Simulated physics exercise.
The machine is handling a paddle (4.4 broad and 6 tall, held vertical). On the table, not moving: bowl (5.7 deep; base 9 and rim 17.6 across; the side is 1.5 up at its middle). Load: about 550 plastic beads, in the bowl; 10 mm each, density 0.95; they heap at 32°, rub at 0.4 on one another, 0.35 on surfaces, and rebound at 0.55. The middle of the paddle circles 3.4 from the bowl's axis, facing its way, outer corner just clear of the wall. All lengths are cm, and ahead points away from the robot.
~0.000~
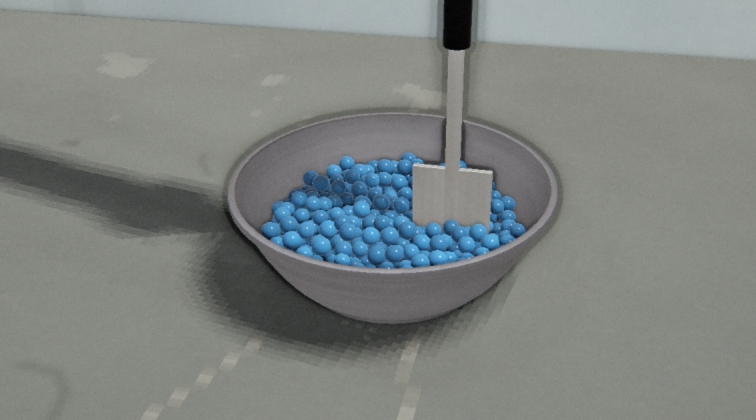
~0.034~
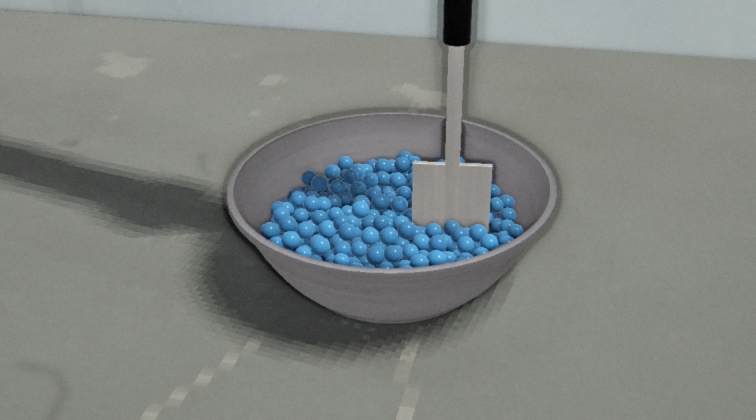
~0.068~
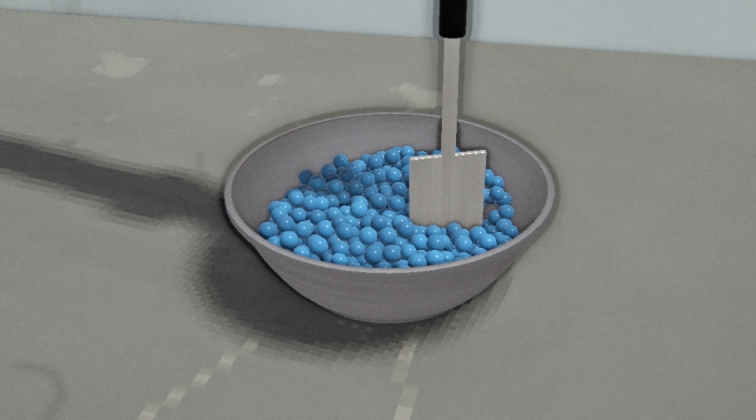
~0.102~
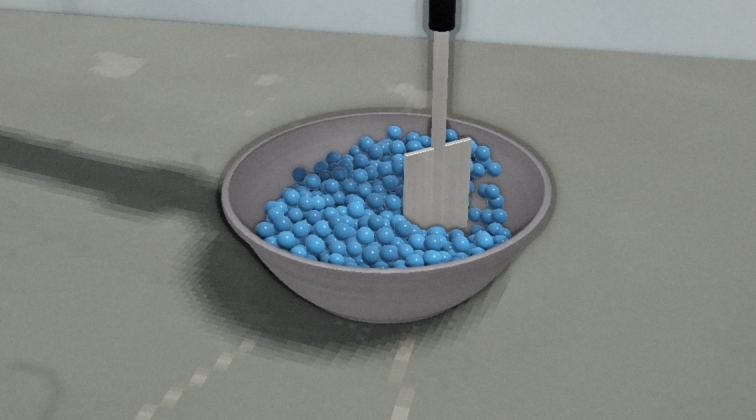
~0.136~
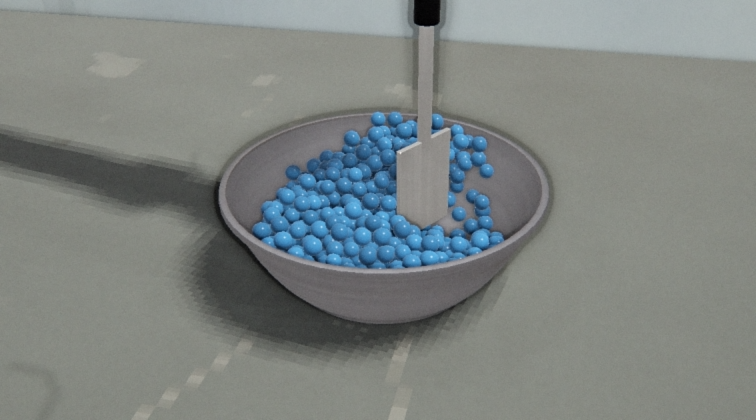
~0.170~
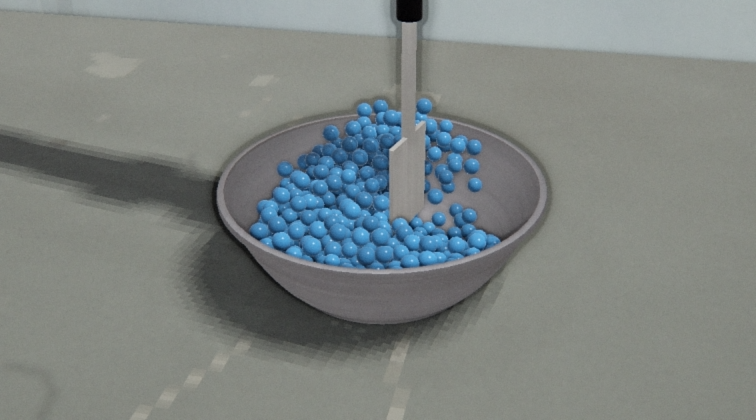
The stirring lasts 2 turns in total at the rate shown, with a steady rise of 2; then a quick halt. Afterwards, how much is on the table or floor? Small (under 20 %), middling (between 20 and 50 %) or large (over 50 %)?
Answer: Small; under 20 % of the plastic beads finish on the table or floor.
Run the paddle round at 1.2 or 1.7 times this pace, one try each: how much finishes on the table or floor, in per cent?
Some 15 and 30 per cent.
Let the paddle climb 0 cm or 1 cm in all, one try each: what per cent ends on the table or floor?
About 20 and 15 per cent.
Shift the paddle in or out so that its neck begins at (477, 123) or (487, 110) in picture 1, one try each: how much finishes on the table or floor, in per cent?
About 15 and 10 per cent.
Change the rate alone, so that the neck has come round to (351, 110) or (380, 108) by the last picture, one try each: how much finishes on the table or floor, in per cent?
About 30 and 20 per cent.
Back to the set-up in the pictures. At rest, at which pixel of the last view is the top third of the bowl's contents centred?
Near (425, 209).
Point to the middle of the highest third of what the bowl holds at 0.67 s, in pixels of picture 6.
At about (473, 213).
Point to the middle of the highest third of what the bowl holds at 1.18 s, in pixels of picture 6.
Near (335, 233).
By 0.67 s, 329° round, highest piece 8 above the table; 514 in the bowl, 28 on the table or floor, 5 in flight or on the tool.
By 1.18 s, 223° round, highest piece 7 above the table; 497 in the bowl, 47 on the table or floor, 3 in flight or on the tool.
By 1.63 s, 0° round, highest piece 6 above the table; 495 in the bowl, 52 on the table or floor.
By 2.33 s, 0° round, highest piece 6 above the table; 495 in the bowl, 52 on the table or floor.
Final count, 495 in the bowl, 52 on the table or floor. That is 10 % on the table or floor.
